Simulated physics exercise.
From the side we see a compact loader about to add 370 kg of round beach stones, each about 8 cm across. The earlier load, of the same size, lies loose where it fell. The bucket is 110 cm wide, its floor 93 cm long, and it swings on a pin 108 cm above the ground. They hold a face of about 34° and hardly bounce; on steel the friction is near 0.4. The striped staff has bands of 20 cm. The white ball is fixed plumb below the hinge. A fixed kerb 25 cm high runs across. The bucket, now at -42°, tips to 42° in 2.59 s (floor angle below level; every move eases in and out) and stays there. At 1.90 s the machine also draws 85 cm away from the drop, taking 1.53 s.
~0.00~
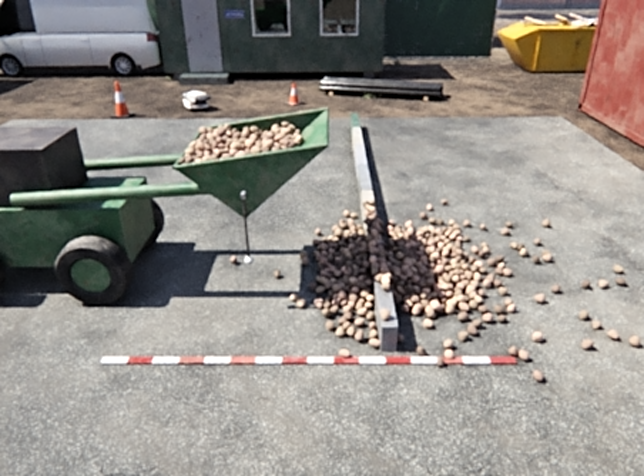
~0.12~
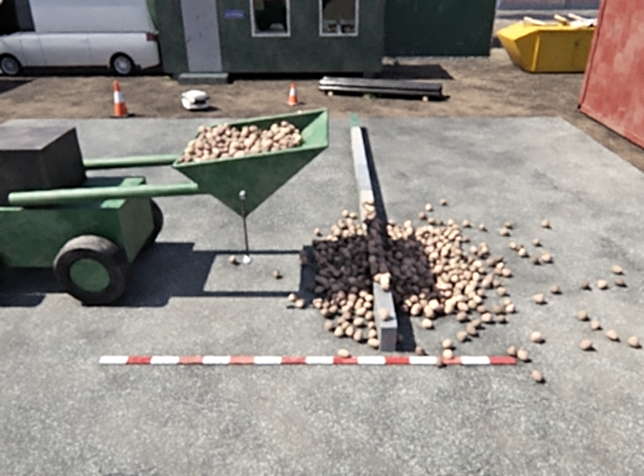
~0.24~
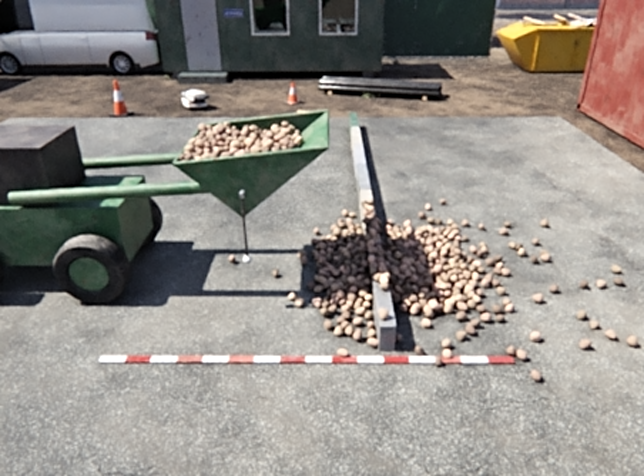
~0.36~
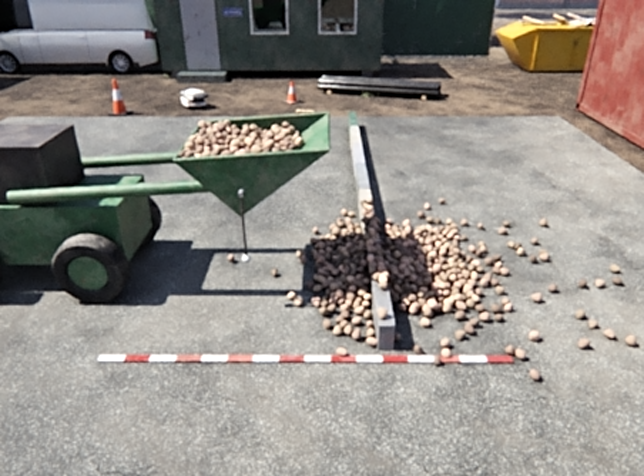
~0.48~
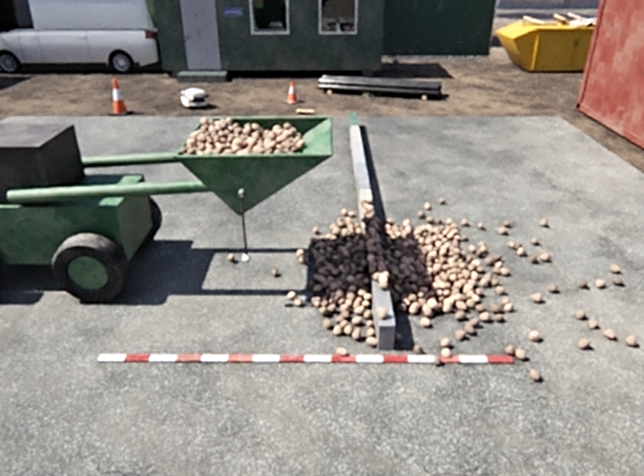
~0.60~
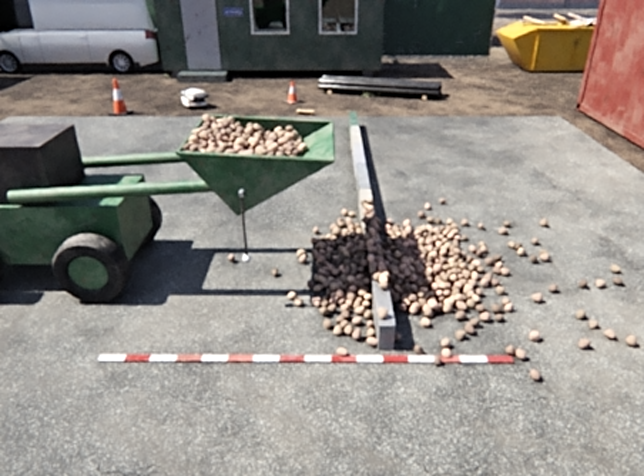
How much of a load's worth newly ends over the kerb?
About 1 per cent.
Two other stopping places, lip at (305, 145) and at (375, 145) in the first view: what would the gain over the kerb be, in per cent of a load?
First some 0, then 35 per cent.
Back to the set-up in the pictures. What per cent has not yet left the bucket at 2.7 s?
It holds some 0 per cent.
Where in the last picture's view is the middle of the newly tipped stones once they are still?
Near (319, 260).
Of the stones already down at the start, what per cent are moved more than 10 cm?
Roughly 5 per cent of them.
After 1.9 s the floor is at 29°; in per cent of one load, 89 in the bucket, 53 on this side of the kerb, 58 over the kerb; the foremost stones are at (589, 278).
After 2.7 s the floor is at 42°; in per cent of one load, 0 in the bucket, 141 on this side of the kerb, 59 over the kerb; the foremost stones are at (589, 278).
After 3.9 s the floor is at 42°; in per cent of one load, 0 in the bucket, 141 on this side of the kerb, 59 over the kerb; the foremost stones are at (589, 278).
After 6.5 s the floor is at 42°; in per cent of one load, 0 in the bucket, 141 on this side of the kerb, 59 over the kerb; the foremost stones are at (589, 278). Net gain over the kerb, 1.
